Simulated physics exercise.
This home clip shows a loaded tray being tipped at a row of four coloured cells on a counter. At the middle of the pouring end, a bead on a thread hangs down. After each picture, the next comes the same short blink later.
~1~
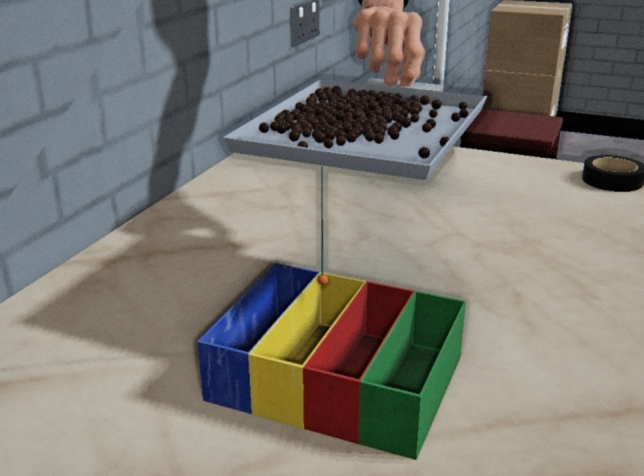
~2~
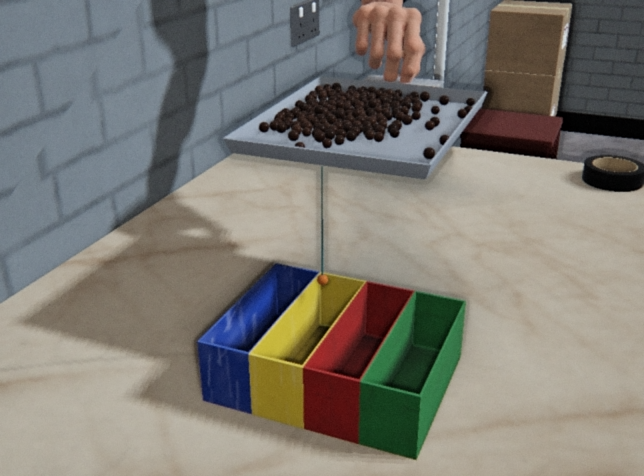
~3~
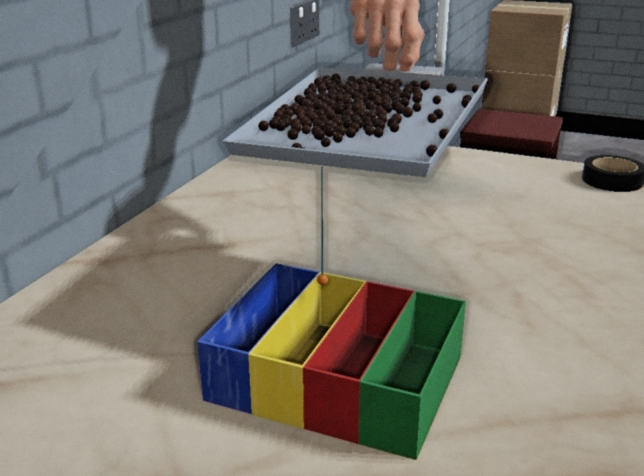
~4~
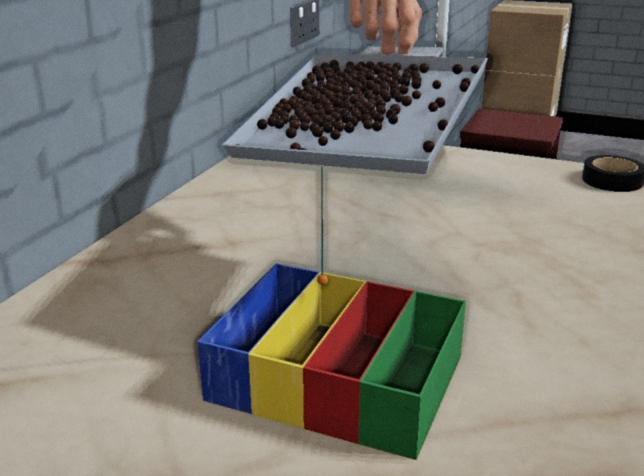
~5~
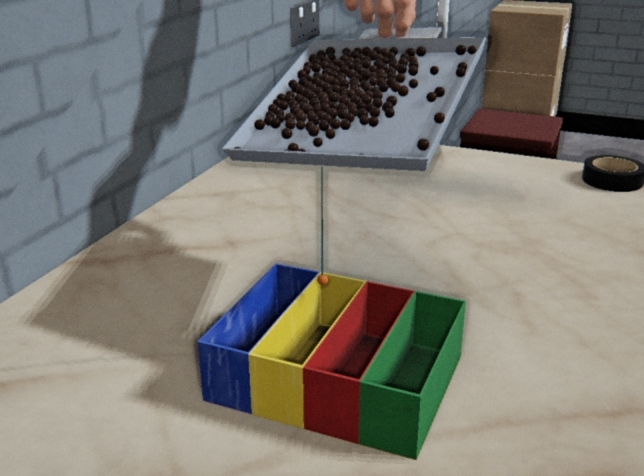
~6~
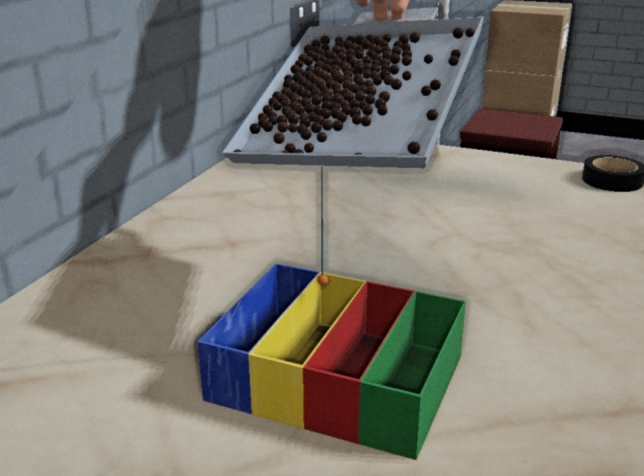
A grey tray loaded with dark brown chocolate balls is held over a pale, marbled counter beside a grey brick wall, seen from slightly above by a still camera. Below it, a small orange bead hangs on a thread above blue, yellow, red and green cells, left to right. A hand hovers behind as the tray's far side rises steadily and the balls shift towards the near edge.
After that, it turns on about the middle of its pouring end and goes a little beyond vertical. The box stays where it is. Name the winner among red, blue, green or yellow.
Winner: Blue.
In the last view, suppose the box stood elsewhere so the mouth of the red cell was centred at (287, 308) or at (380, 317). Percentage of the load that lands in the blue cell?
30 and 20 in a hundred.
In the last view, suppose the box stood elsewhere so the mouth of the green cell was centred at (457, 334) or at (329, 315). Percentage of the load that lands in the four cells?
Close to 10 in a hundred, then close to 90 in a hundred.
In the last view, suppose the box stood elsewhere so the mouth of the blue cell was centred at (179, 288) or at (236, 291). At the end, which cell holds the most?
The first placing favours the yellow cell, while the second favours the cell in blue.
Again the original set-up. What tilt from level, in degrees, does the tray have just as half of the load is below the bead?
Angle reached: About 80°.
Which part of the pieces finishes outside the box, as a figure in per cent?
70 %.
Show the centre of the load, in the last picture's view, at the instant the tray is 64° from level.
(258, 165).
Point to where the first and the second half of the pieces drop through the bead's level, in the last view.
First roughly (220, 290), then roughly (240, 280).
Shortly afterwards, tray tipped steeply; near two thirds on the tray; a little in the blue cell; only a few in the yellow cell; near a third falling or outside the box.
Next, tray tipped past a quarter turn; only a few on the tray; near a quarter in the blue cell; a little in the yellow cell; only a few in the red cell; only a few in the green cell; near two thirds falling or outside the box.
Some moments later, tray tipped past a quarter turn; near a quarter in the blue cell; a little in the yellow cell; only a few in the green cell; only a few in the red cell; near two thirds falling or outside the box.
In the end, tray tipped past a quarter turn; near a quarter in the blue cell; a little in the yellow cell; only a few in the green cell; only a few in the red cell; near two thirds outside the box.
